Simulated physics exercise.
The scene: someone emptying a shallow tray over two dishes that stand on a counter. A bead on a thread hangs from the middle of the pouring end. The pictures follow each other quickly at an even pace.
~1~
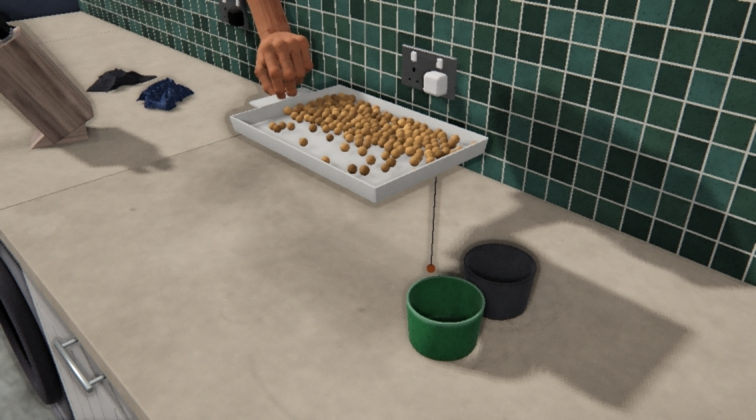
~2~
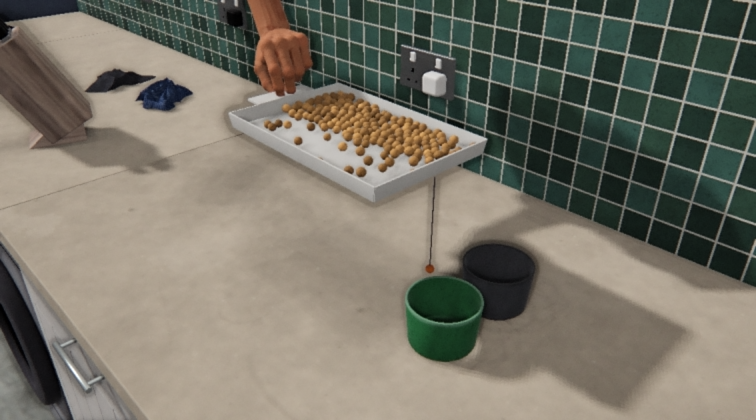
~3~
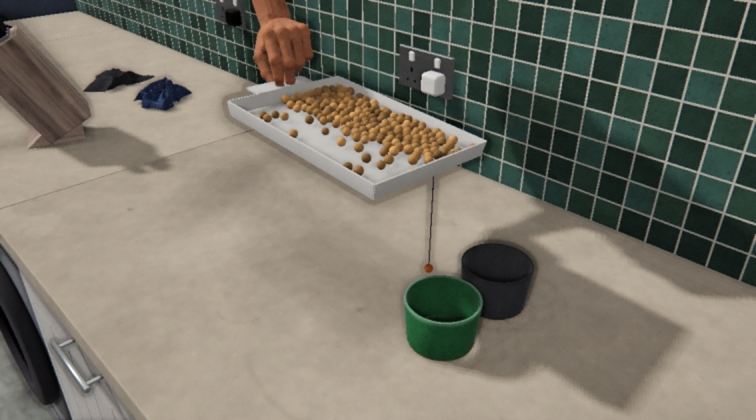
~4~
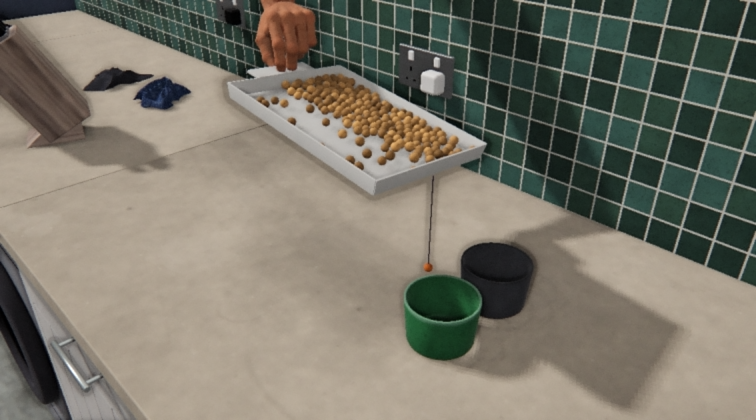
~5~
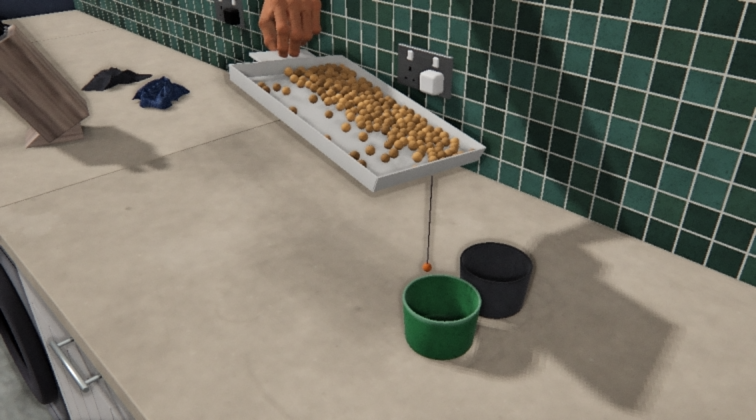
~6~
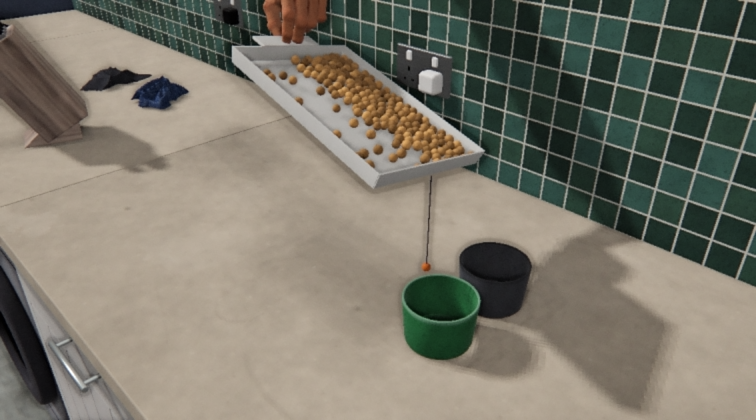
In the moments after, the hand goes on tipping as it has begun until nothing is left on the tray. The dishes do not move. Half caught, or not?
They take the larger part between them.
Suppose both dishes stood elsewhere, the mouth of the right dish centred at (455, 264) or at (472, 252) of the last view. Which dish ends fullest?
One: The right one. Two: The right one.
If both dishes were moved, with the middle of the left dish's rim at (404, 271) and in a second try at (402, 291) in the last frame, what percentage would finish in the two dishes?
First some 30, then 50 per cent.
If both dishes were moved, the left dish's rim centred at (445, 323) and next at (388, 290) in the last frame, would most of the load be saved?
At the first place not half, at the second not half.
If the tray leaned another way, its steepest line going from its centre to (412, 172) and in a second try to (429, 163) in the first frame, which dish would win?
The first try: Left. The second: The right one.
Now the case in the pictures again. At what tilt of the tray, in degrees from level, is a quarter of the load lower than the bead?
Roughly 85°.
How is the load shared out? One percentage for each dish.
Left dish: 0 %, right dish: 80 %.
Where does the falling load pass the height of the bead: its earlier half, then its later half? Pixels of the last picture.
First near (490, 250), later near (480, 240).
Soon, tray tipped steeply; nearly all on the tray; a stray few in the air.
A while on, tray tipped past a quarter turn; a small part on the tray; a stray few in the left dish; about two thirds in the right dish; a small part outside both; a small part in the air.
Towards the end, tray tipped past a quarter turn; a stray few in the left dish; most in the right dish; about a quarter outside both.
Finally, tray tipped past a quarter turn; a stray few in the left dish; most in the right dish; about a quarter outside both.
